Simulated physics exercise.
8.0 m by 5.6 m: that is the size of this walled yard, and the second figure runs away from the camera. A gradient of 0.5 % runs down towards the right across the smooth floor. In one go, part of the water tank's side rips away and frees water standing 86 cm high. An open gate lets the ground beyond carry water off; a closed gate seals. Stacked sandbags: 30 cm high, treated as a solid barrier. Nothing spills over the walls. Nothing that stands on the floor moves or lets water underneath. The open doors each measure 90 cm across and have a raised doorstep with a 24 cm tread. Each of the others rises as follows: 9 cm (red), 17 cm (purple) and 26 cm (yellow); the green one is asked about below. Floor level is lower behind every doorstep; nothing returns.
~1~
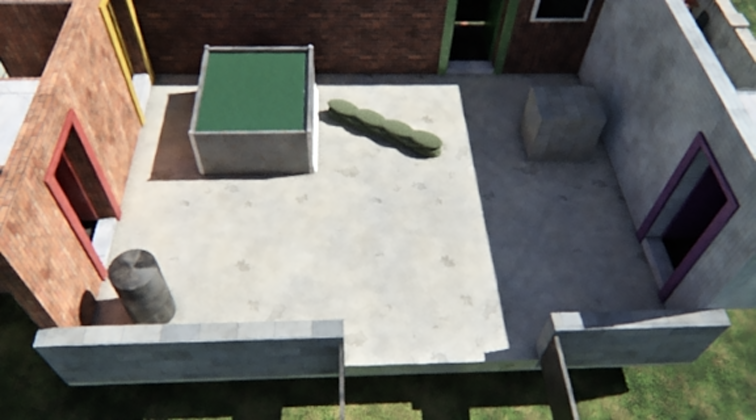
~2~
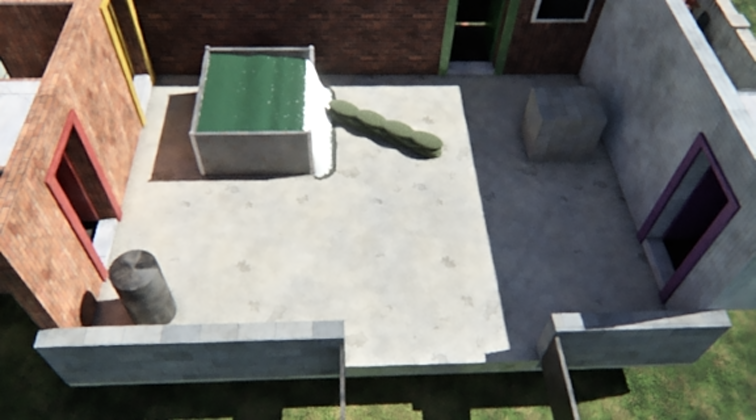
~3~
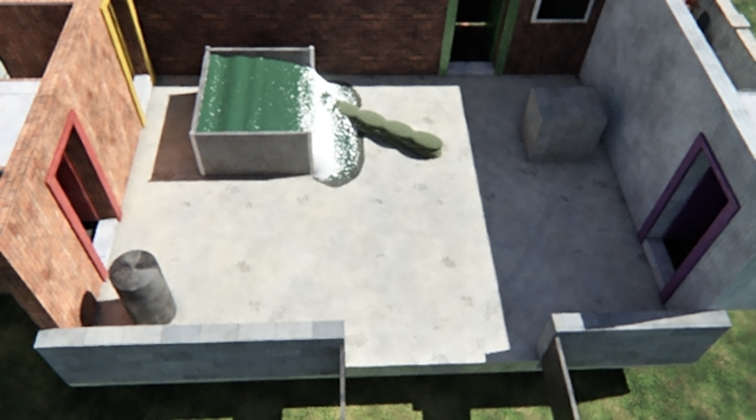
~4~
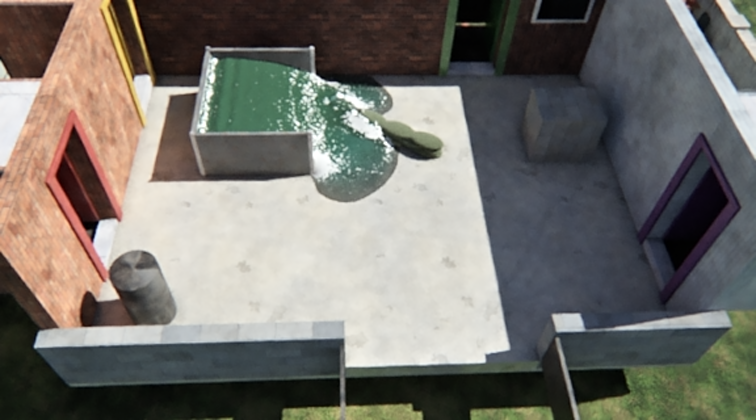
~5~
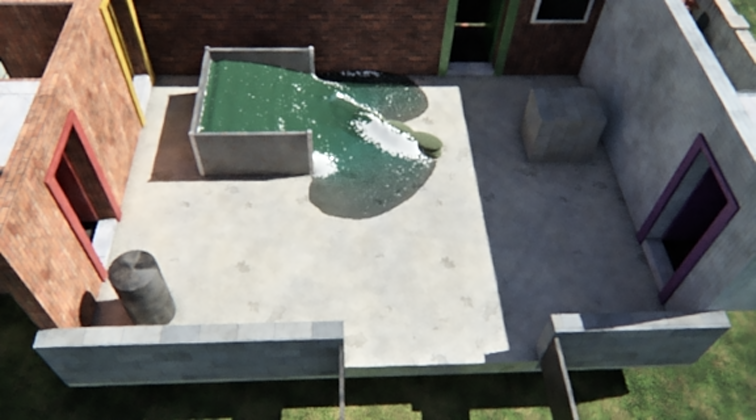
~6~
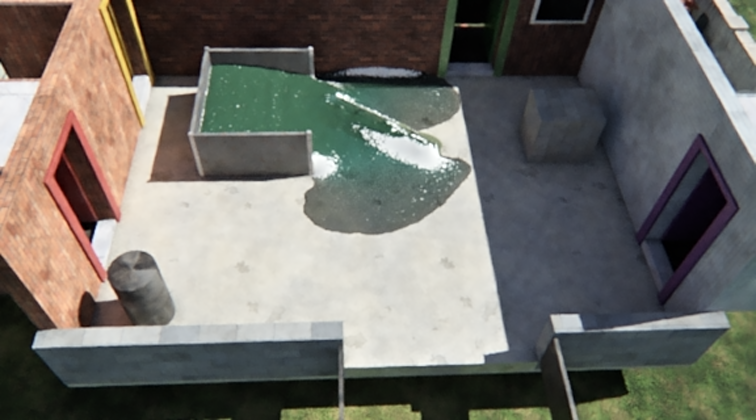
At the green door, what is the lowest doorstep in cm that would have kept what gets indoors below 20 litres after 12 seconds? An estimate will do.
Somewhere near 7.5 cm.
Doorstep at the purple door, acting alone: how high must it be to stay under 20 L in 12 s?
At the purple door you'd want roughly 21 cm.
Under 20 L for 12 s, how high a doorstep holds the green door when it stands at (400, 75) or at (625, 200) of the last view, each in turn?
About 14.5 cm, then about 16 cm.
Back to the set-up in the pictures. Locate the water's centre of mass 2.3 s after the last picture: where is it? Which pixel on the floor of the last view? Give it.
Look at about (449, 172) in the last view.
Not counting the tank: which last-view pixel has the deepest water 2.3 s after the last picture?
Check close to (668, 329).
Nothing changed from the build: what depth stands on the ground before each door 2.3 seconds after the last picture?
In cm - red: 0, purple: 24, yellow: 0, green: 6.
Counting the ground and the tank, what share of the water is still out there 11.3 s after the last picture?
Something near 68 out of a hundred parts.
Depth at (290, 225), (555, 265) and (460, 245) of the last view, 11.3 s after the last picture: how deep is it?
The three readings, in order, are 2, 5 and 5 cm.
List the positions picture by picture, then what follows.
Still water, 86 cm deep, in the water tank at (256, 91); the green door at (478, 30) is dry, in the first frame.
The gap is at (311, 115), the front 0.4 m out at (332, 150); the back of the water tank holds 86 cm, in the second frame.
Water pours out at (311, 118) and has run 0.8 m, to (358, 165); about 17 cm deep outside, 83 cm at the back, in the third frame.
The gap is at (311, 120), the front 1.4 m out at (394, 157); the back of the water tank holds 74 cm, in the fourth frame.
Water pours out at (311, 121) and has run 2.0 m, to (424, 101); about 8 cm deep outside, 74 cm at the back, in the fifth frame.
Water pours out at (310, 121) and has run 2.6 m, to (451, 91); about 7 cm deep outside, 66 cm at the back; 0.6 m in a straight line remain to the green door at (477, 32), in the sixth frame.
Then, 0.7 s after the last picture water covers 45 % of the floor, deepest (44 cm) near (352, 130); 11 cm at the green door, 0 litres in over its 12 cm doorstep.
Then, 2.3 s after the last picture water covers 65 % of the floor, deepest (36 cm) near (668, 329); 6 cm at the green door, 0 litres in over its 12 cm doorstep.
Then, 11.3 s after the last picture water covers 95 % of the floor, deepest (8 cm) near (636, 275); 7 cm at the green door, 0 litres in over its 12 cm doorstep.
At the green door as built, the water peaked near 12 cm, 4.7 s after the last picture.
With a doorstep of 6.5 cm, 34 litres would have come in within the 12 s; with 8.5 cm, 11 litres. So under 20 litres takes about 7.5 cm.
